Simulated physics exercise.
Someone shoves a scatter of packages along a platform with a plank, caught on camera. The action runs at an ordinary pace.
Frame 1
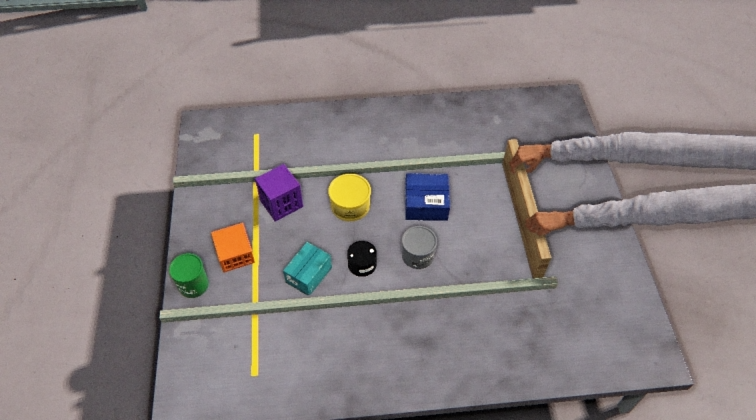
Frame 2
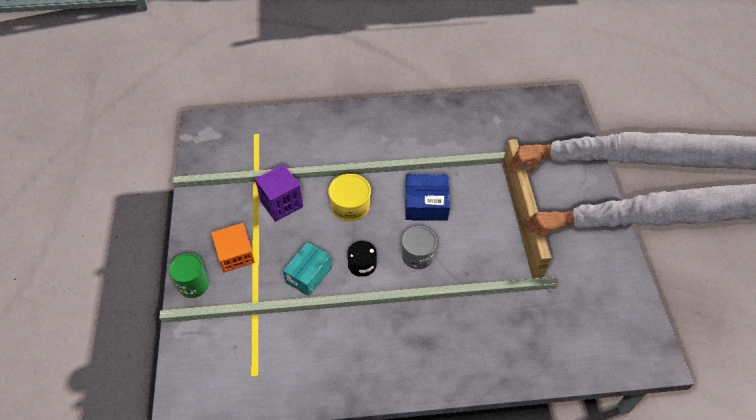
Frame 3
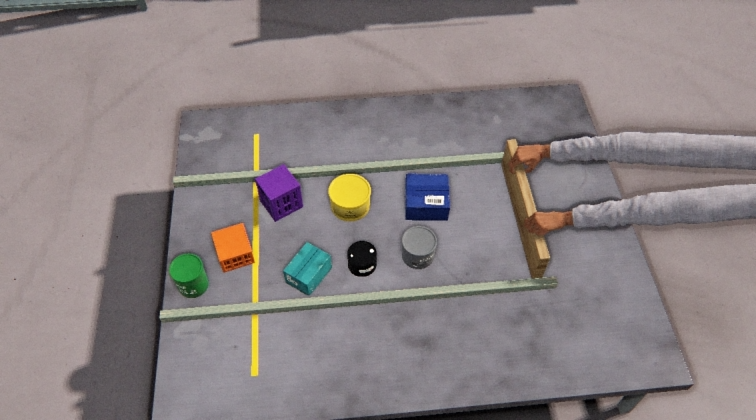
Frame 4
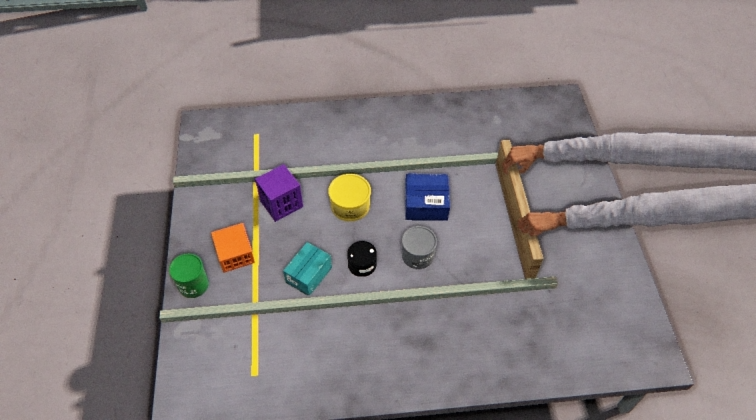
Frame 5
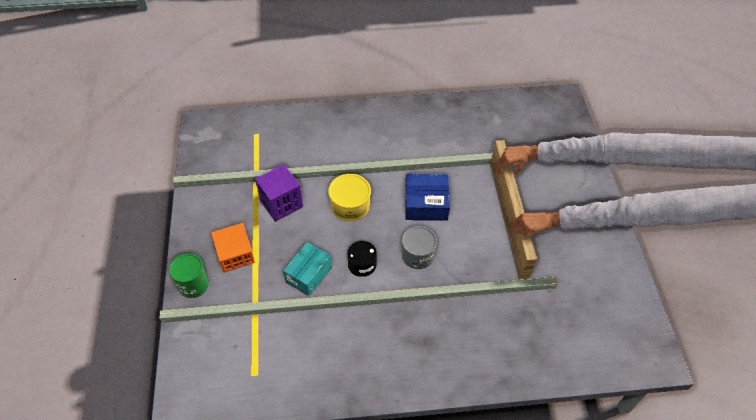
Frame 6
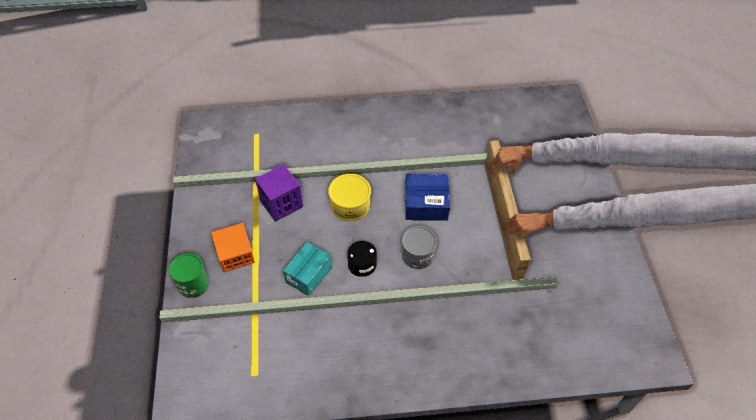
Two grey-sleeved arms reach in from the right, holding a wooden plank upright across a grey tabletop seen from above. Between two pale green rails sit a blue parcel, grey container, yellow tub, black canister, turquoise parcel and purple crate, with an orange crate and green pail left of a yellow tape line. The hands slide the plank slightly leftward, while the packages and view stay still.
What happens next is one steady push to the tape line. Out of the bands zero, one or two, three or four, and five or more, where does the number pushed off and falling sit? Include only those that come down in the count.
It sits at one or two.
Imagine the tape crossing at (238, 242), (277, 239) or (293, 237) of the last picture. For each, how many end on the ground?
Respectively 2, 0 and 0.
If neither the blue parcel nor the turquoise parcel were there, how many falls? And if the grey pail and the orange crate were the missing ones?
That gives 0 in the first case, then 1 in the second.
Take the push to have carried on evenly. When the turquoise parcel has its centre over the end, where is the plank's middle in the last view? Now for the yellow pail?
Around (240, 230), then around (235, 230).
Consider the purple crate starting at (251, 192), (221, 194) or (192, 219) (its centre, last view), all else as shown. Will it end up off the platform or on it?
In turn it is lost; tumbles off; falls.
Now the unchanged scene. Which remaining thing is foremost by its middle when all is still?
Turquoise parcel, foremost.
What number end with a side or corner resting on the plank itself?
I count 2 of them.
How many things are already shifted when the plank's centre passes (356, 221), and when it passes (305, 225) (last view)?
At that stage 6; at the next, 6.
Soon after, none off yet; green pail at rest near (190, 277); orange crate at rest near (233, 248); purple crate at rest near (279, 193).
In the end, the number that fall off is one or two; gone, purple crate and green pail.
